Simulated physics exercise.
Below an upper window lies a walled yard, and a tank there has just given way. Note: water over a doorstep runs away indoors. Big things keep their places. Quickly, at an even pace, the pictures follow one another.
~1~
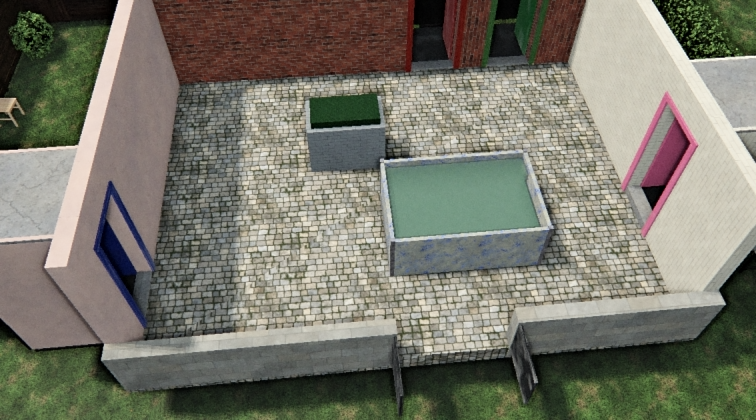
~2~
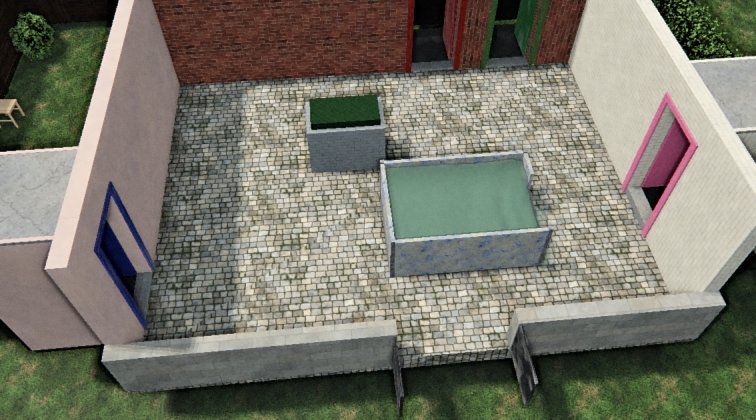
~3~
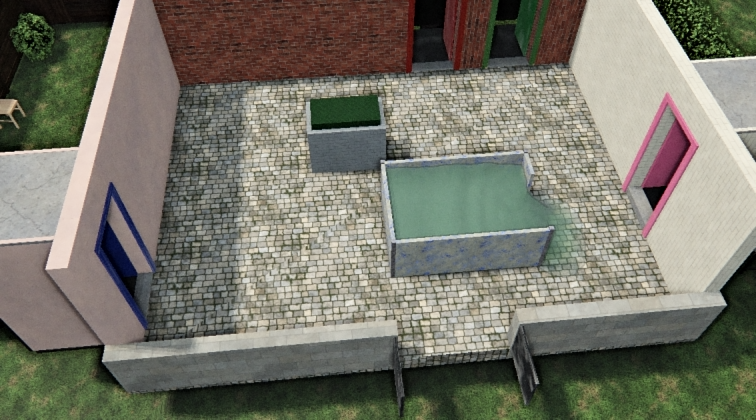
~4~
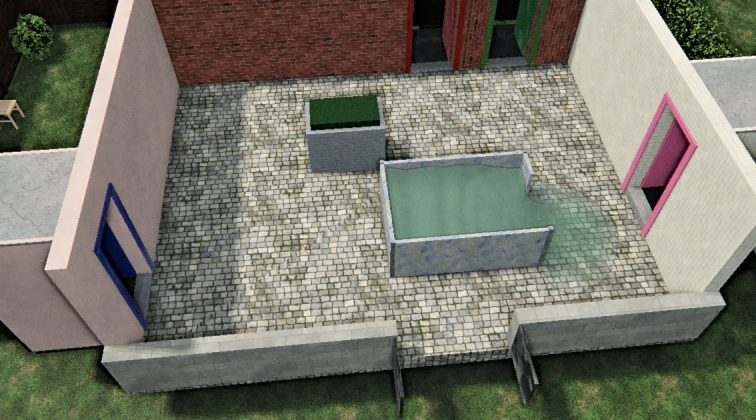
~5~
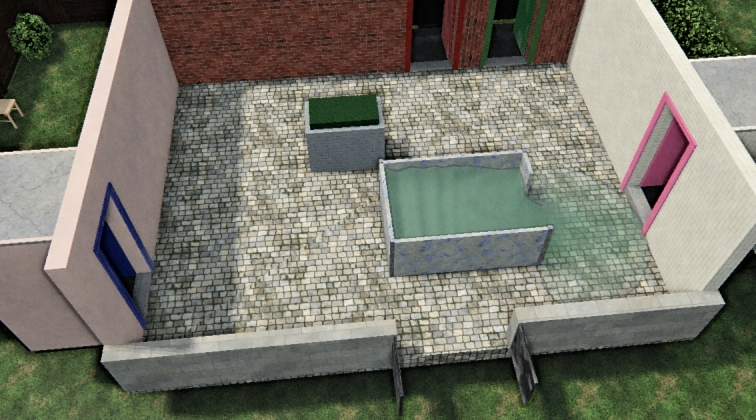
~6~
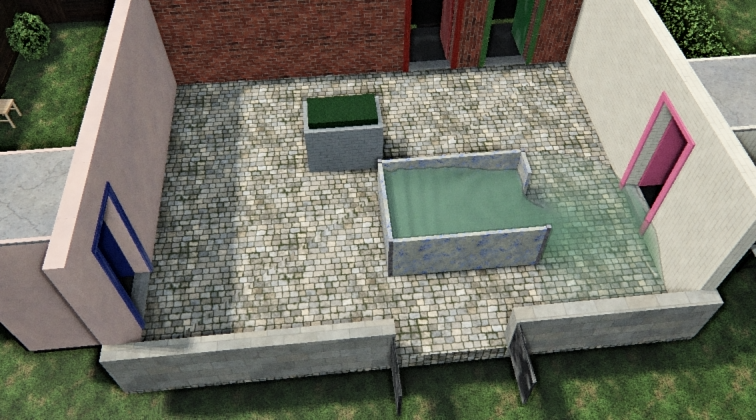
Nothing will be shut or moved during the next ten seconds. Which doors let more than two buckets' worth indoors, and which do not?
The green door lets more through; the blue door lets more through; the red door does not; the pink door lets more through.
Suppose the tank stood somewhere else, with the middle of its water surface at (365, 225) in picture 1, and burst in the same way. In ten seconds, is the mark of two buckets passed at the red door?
Red door: Exceeds the limit.
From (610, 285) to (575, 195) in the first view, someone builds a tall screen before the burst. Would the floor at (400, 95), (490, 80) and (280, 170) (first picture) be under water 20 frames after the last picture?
Results in order: Swamped / swamped / bone-dry.
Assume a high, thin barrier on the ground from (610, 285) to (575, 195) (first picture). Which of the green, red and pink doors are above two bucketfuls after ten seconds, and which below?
Note: Green door crosses the line; red door crosses the line; pink door never reaches it.
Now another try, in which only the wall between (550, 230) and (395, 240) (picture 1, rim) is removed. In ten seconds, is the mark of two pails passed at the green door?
Green door: Over the line.
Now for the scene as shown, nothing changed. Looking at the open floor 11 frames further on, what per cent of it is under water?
That works out at 20 %.
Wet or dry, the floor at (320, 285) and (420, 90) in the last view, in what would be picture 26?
Soaked, not wet.
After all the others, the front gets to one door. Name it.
That is the door marked blue.
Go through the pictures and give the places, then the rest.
Still water in the open tank at (462, 197), in the first frame.
Water pours out at (532, 222) and has run to a hidden place, in the second frame.
The front is at (566, 208), out from the gap at (532, 225), in the third frame.
The front is at (609, 221), out from the gap at (531, 226), in the fourth frame.
The front is at (629, 205), out from the gap at (530, 226), in the fifth frame.
The front is at (663, 286), out from the gap at (528, 225), in the sixth frame.
A moment on, water covers 15 % of the floor; the green door not reached, the blue door not reached, the red door not reached, the pink door far over two buckets in.
Next, water covers 20 % of the floor; the green door not reached, the blue door not reached, the red door not reached, the pink door far over two buckets in.
Then, water covers 40 % of the floor; the green door under two buckets in, the blue door not reached, the red door not reached, the pink door far over two buckets in.
Later, water covers 65 % of the floor; the green door over two buckets in, the blue door over two buckets in, the red door under two buckets in, the pink door far over two buckets in.
In the end, water covers 95 % of the floor; the green door far over two buckets in, the blue door far over two buckets in, the red door under two buckets in, the pink door far over two buckets in.
